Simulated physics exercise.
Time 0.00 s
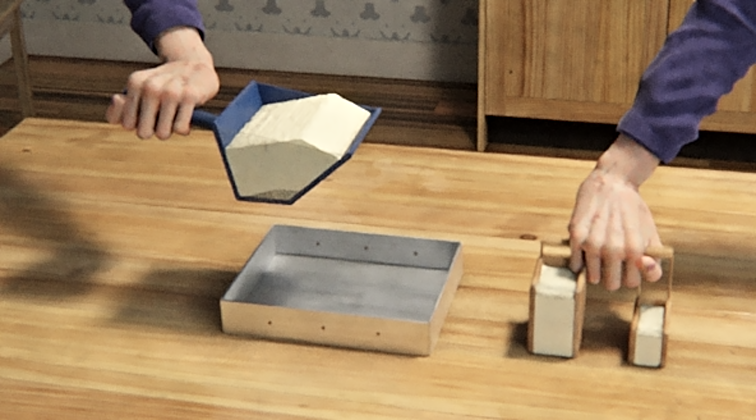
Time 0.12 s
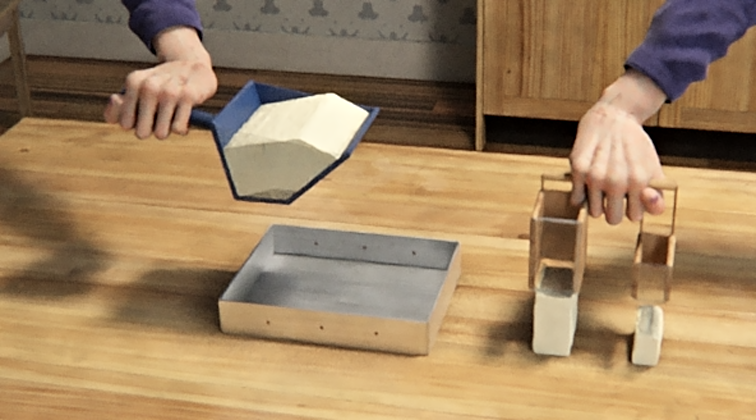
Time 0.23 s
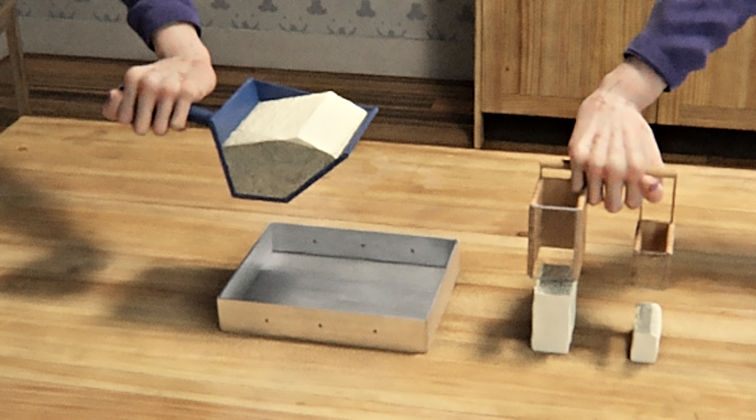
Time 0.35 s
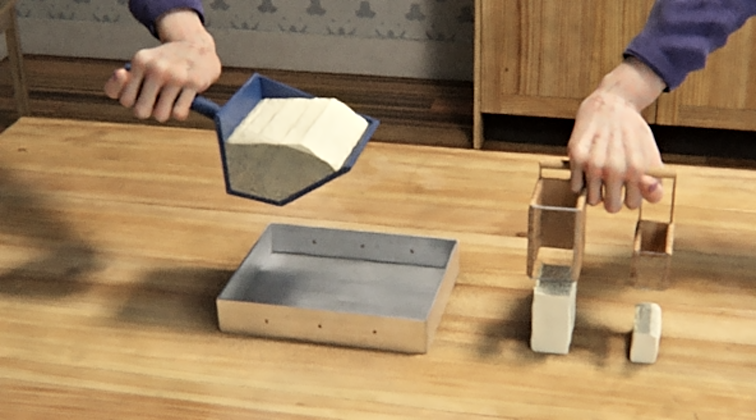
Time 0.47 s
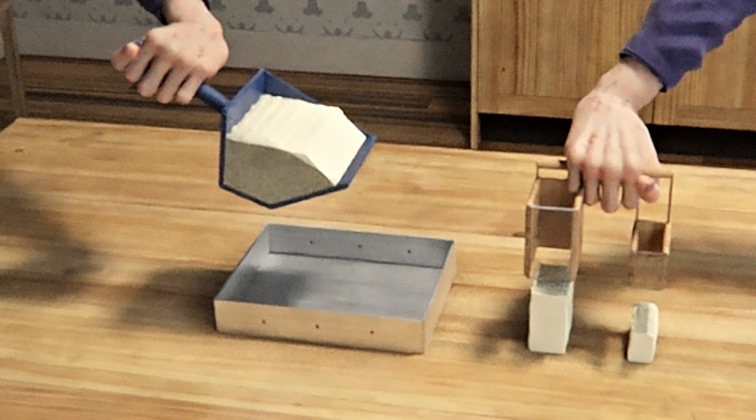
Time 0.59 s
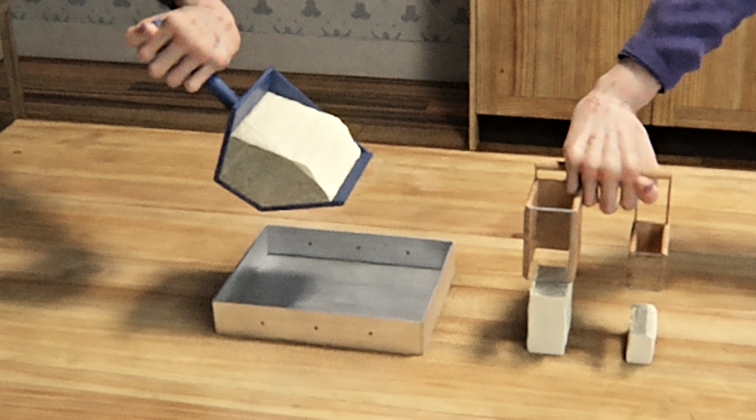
A hand tilts a blue scoop heaped with a cream-coloured block of powder above an empty, shallow metal tray on a wooden table, seen from slightly above before patterned wallpaper and a wooden cabinet. At right, another purple-sleeved hand holds two joined wooden holders over two pale blocks, one taller. That hand first lifts the holders clear, then the scoop gradually tips rightward, its powder still inside.
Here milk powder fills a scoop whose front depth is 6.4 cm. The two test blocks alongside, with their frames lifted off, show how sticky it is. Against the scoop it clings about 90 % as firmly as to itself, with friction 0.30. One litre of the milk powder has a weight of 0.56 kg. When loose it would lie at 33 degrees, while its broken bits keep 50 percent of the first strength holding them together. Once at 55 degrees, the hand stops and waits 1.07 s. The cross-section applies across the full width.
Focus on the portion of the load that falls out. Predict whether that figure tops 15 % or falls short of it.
It falls short of 15 %.
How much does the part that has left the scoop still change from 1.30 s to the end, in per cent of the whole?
About 0 %.
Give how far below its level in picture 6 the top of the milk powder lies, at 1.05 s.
Around 0.0 centimetres, give or take.
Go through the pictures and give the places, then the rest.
The first picture shows lip at (347, 154), tilt 0 degrees; top of the milk powder at (297, 138); blocks stand 8.0 cm, 3.7 cm (left to right).
The second picture shows lip at (345, 153), tilt 0 degrees; top of the milk powder at (295, 138); blocks stand 8.0 cm, 3.7 cm (left to right).
The third picture shows lip at (344, 153), tilt 1 degrees; top of the milk powder at (299, 137); blocks stand 8.0 cm, 3.7 cm (left to right).
The fourth picture shows lip at (346, 166), tilt 10 degrees; top of the milk powder at (303, 144); blocks stand 8.0 cm, 3.7 cm (left to right).
The fifth picture shows lip at (344, 183), tilt 21 degrees; top of the milk powder at (228, 139); blocks stand 8.0 cm, 3.7 cm (left to right).
The sixth picture shows lip at (341, 201), tilt 32 degrees; top of the milk powder at (236, 137); blocks stand 8.0 cm, 3.7 cm (left to right).
After 0.80 s, the scoop is at 52 degrees and 0 % has left it.
After 1.05 s, the scoop is at 55 degrees and 0 % has left it.
After 1.30 s, the scoop is at 55 degrees and 0 % has left it.
After 1.55 s, the scoop is at 55 degrees and 0 % has left it.
After 1.66 s, at the end, the scoop is at 55 degrees and 0 % has left it.
